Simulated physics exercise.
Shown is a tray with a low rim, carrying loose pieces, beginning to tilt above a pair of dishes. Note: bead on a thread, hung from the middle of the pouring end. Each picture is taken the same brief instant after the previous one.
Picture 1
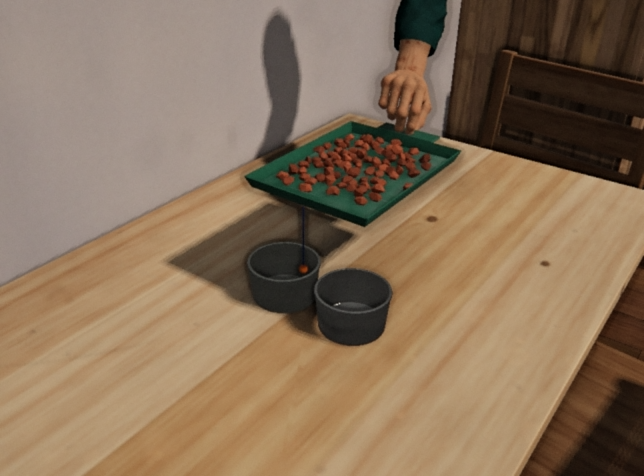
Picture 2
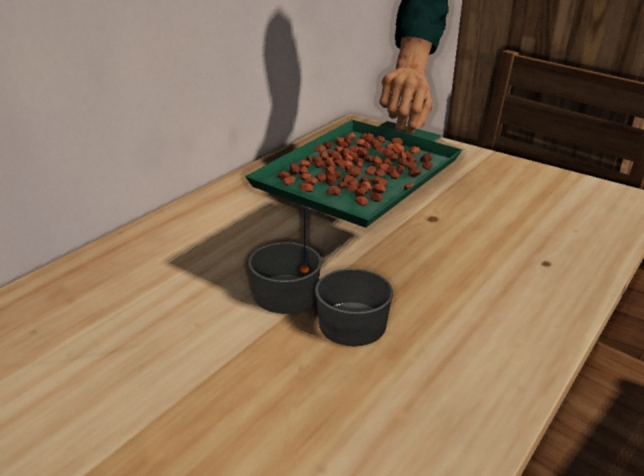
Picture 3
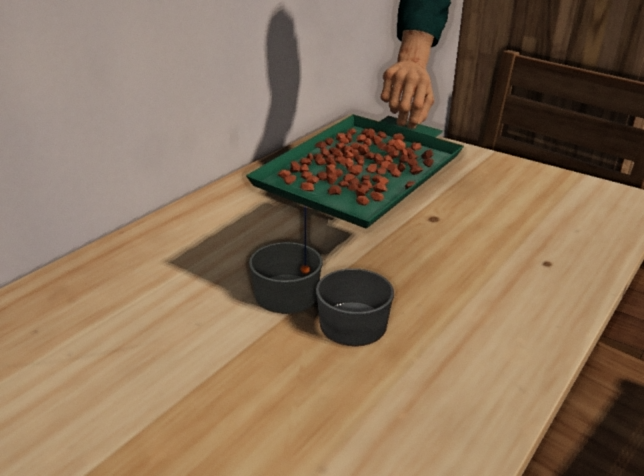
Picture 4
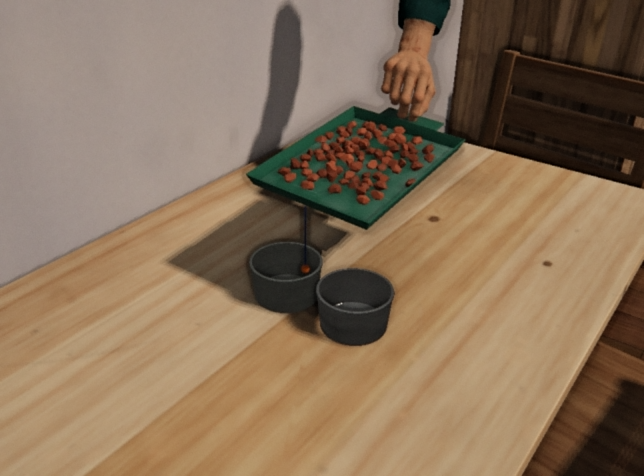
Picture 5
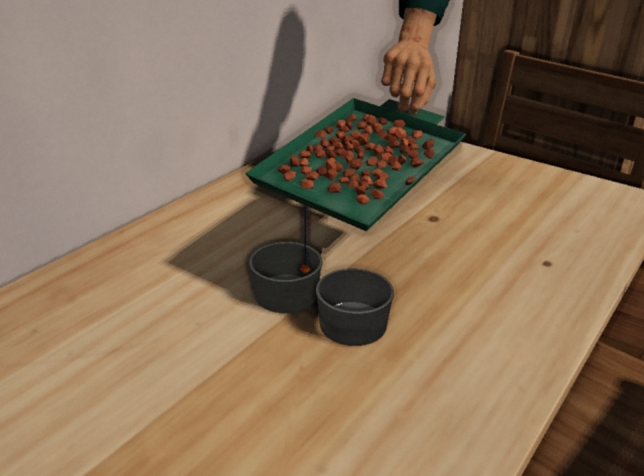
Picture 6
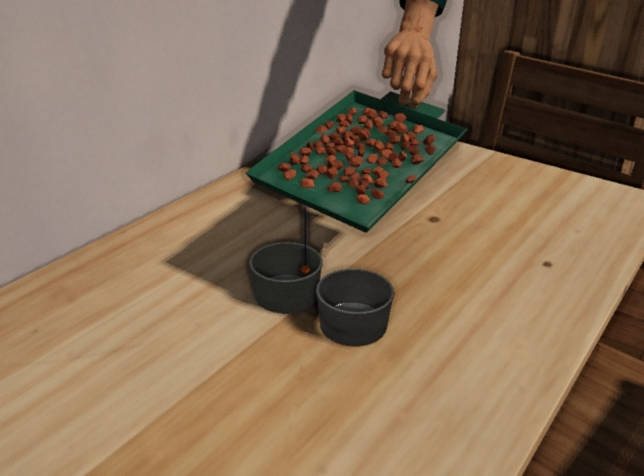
The clip shows a hand at the far end of a green tray of reddish pieces above two dark dishes; the tray's far end rises slowly, tilting it slightly toward the dishes, while the pieces stay on it.
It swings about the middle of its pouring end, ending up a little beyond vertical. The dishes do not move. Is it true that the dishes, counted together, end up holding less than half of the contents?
Yes, less than half.
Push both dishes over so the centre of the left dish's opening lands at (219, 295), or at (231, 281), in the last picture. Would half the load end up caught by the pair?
Taking them in turn, it's short of half and then short of half.
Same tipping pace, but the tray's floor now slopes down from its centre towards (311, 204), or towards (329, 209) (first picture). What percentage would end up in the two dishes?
You'd get 0 per cent the first time and 10 per cent the second time.
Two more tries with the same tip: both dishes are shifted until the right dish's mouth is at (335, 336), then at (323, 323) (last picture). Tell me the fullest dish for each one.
The first time it's the right member, the second time the right member.
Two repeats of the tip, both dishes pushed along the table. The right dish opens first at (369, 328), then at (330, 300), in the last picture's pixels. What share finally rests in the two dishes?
80 %, then 60 %.
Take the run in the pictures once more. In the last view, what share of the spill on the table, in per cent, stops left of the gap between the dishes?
Roughly 40 in a hundred.
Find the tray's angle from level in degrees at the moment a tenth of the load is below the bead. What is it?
60°, roughly.
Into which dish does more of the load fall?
Once things settle, the right of the two ends up fuller.
Soon, tray tipped steeply; nearly all on the tray; a stray few in the right dish; a stray few outside both; a small part in the air.
A while on, tray tipped right over; a small part on the tray; about a quarter in the right dish; about half outside both; about a quarter in the air.
Towards the end, tray tipped past a quarter turn; about a third in the right dish; about two thirds outside both.
Finally, tray tipped past a quarter turn; about a third in the right dish; none in the left dish; about two thirds outside both.
